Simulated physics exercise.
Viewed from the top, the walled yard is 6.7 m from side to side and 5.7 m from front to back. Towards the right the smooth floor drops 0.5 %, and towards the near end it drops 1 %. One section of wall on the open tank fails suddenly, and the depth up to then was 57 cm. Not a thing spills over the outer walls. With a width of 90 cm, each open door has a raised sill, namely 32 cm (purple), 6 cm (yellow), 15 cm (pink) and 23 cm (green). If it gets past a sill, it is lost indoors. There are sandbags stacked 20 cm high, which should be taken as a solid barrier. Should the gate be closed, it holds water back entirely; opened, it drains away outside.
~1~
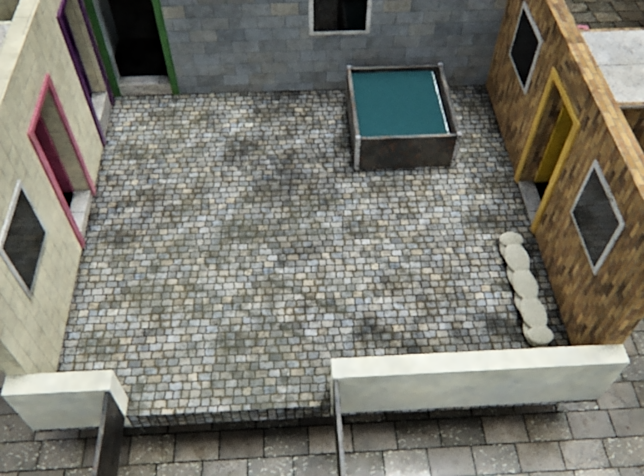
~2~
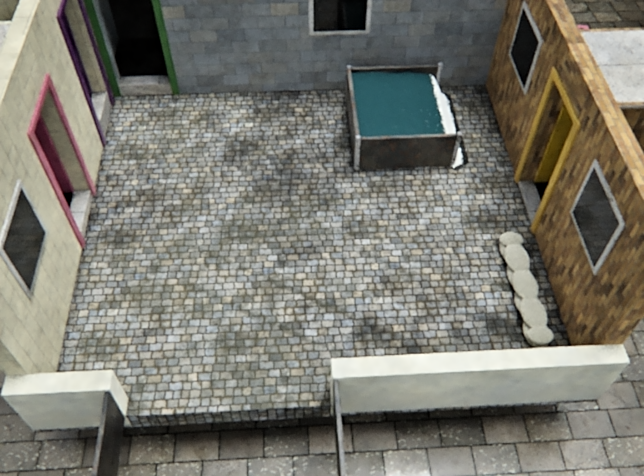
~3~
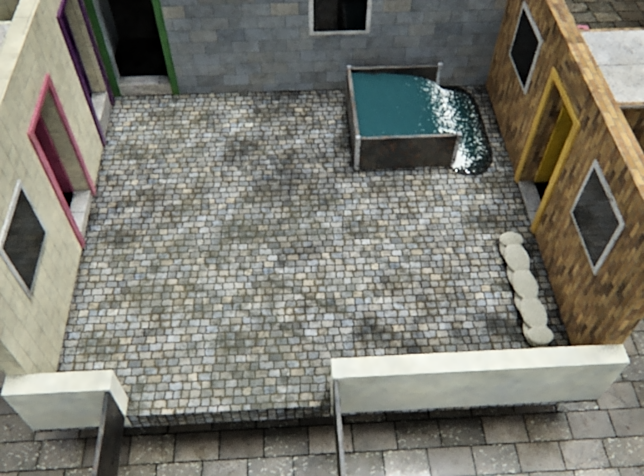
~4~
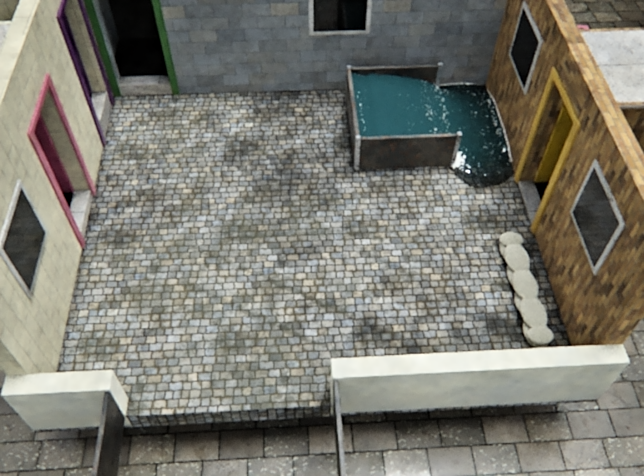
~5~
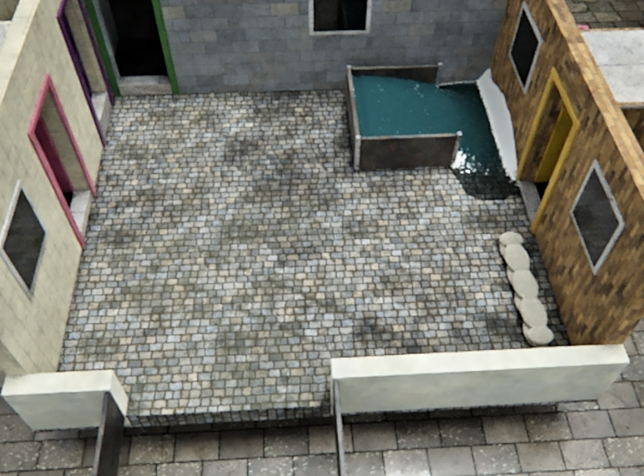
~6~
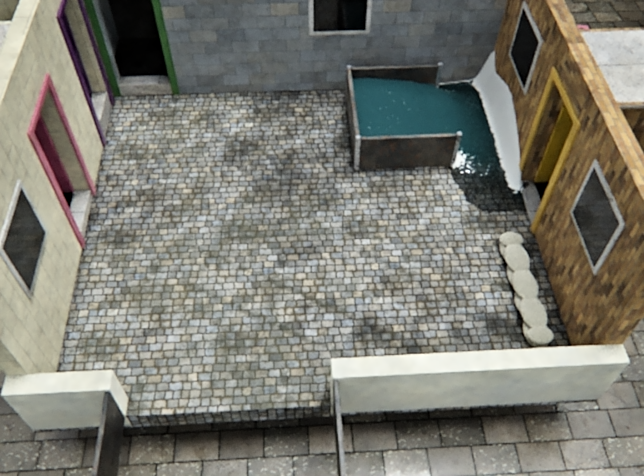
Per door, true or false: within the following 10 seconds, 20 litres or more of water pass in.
Purple door: False. Yellow door: True. Pink door: False. Green door: False.
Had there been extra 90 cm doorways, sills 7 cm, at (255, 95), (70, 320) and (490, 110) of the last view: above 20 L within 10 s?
Result in order - not enough, not enough, more than that.
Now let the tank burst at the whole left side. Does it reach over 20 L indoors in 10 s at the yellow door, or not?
Yellow: Falls short.
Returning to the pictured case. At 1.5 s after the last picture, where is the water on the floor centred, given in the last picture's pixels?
At roughly (441, 146).
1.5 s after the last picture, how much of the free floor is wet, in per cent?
I'd say around 20 %.
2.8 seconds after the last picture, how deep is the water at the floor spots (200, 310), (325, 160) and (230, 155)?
Roughly 0, 0 and 1 cm, in turn.
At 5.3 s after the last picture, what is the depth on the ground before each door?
Purple 2 cm, yellow 7 cm, pink 2 cm, green 2 cm.
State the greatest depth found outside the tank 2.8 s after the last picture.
I'd put it at close to 24 cm.
Then, 0.7 s after the last picture water covers 10 % of the floor and is deepest (44 cm) near (485, 109); purple door not reached, yellow door 13 cm at the sill, 3 L in, pink door not reached, green door not reached.
Then, 1.5 s after the last picture water covers 20 % of the floor and is deepest (30 cm) near (569, 375); purple door not reached, yellow door 12 cm at the sill, 19 L in, pink door not reached, green door not reached.
Then, 2.8 s after the last picture water covers 40 % of the floor and is deepest (24 cm) near (569, 375); purple door not reached, yellow door 9 cm at the sill, 36 L in, pink door not reached, green door 1 cm at the sill, 0 L in.
Then, 5.3 s after the last picture water covers 55 % of the floor and is deepest (14 cm) near (462, 139); purple door 2 cm at the sill, 0 L in, yellow door 7 cm at the sill, 48 L in, pink door 2 cm at the sill, 0 L in, green door 2 cm at the sill, 0 L in.
Then, 9.3 s after the last picture water covers 70 % of the floor and is deepest (10 cm) near (569, 375); purple door 0 cm at the sill, 0 L in, yellow door 6 cm at the sill, 53 L in, pink door 3 cm at the sill, 0 L in, green door 1 cm at the sill, 0 L in.
